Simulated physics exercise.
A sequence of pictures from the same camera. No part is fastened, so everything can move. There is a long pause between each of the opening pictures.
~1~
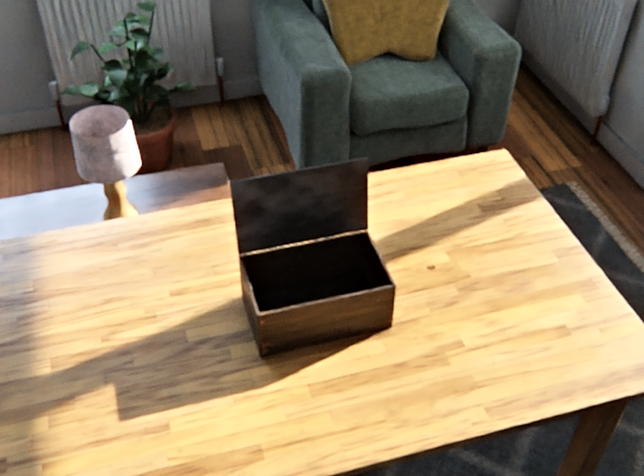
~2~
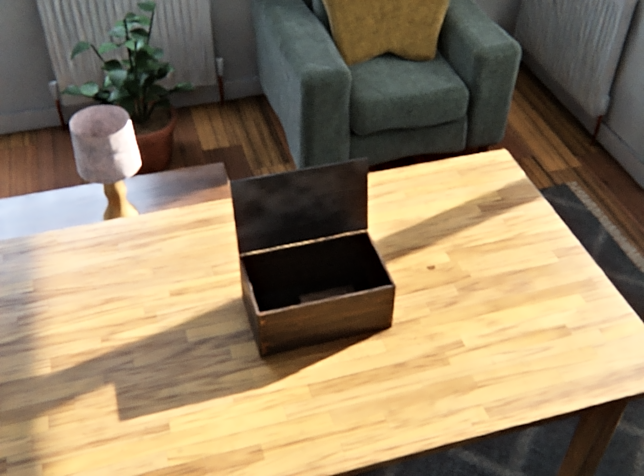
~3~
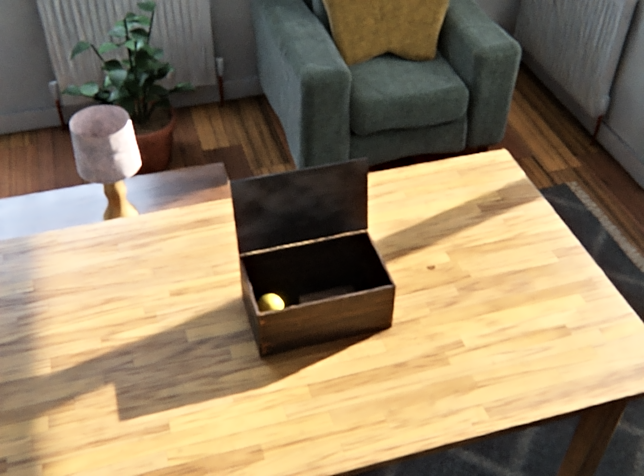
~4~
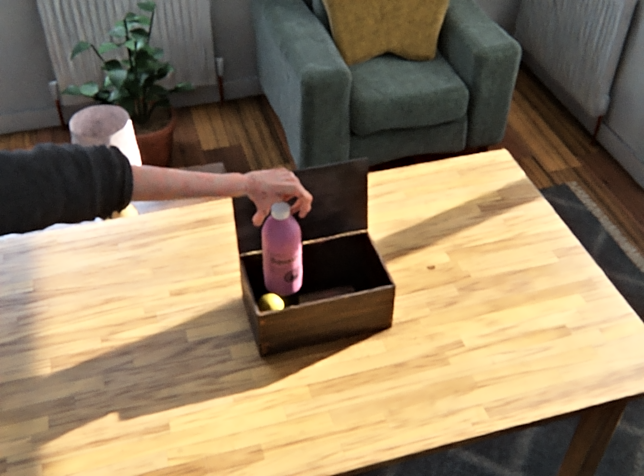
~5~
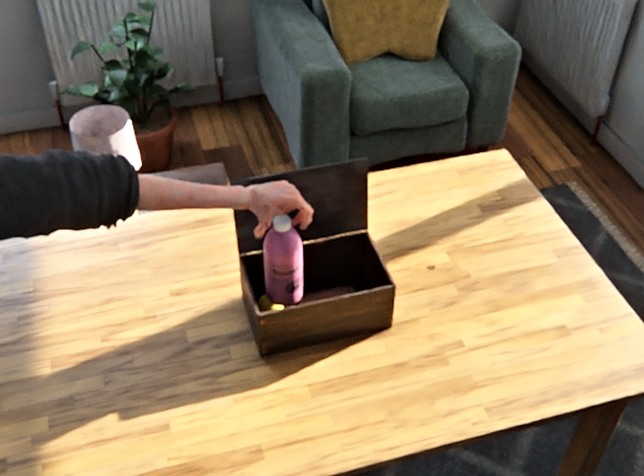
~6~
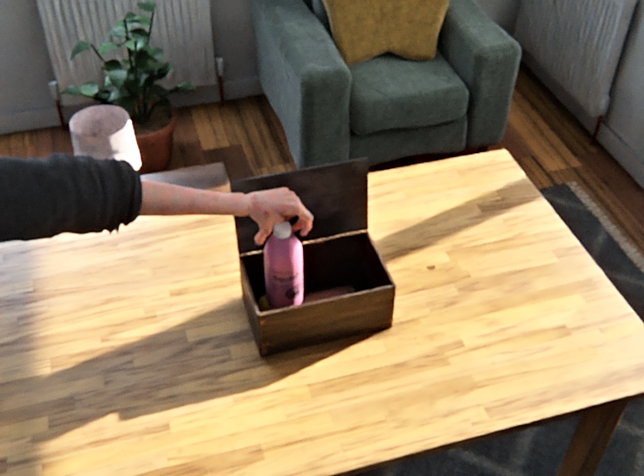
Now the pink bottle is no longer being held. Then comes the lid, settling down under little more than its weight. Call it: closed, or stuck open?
Closed.
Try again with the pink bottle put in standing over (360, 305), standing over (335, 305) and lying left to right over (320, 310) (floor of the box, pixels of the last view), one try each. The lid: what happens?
Lid: First open, second open, third closed.
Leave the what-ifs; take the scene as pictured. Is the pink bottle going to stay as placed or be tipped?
In the end, it winds up askew.
Then, 0.40 s on from there, pink bottle on its side near (324, 284); yellow lemon shifted a little.
Then, 1.10 s on from there, lid starting down; pink bottle on its side near (333, 310); yellow lemon shifted a little; brown shaker shifted about its own width.
Then, 1.60 s on from there, lid 59° above the rim; pink bottle on its side near (332, 308); yellow lemon shifted about its own width; brown shaker shifted about its own width.
Then, 2.10 s on from there, lid 21° above the rim; pink bottle on its side near (331, 306); brown shaker shifted about its own width; yellow lemon shifted about its own width.
In the end, lid shut; toppled in the box, pink bottle; moved from the start, brown shaker and yellow lemon. At the end, from the last picture's camera, pink bottle near (331, 305).
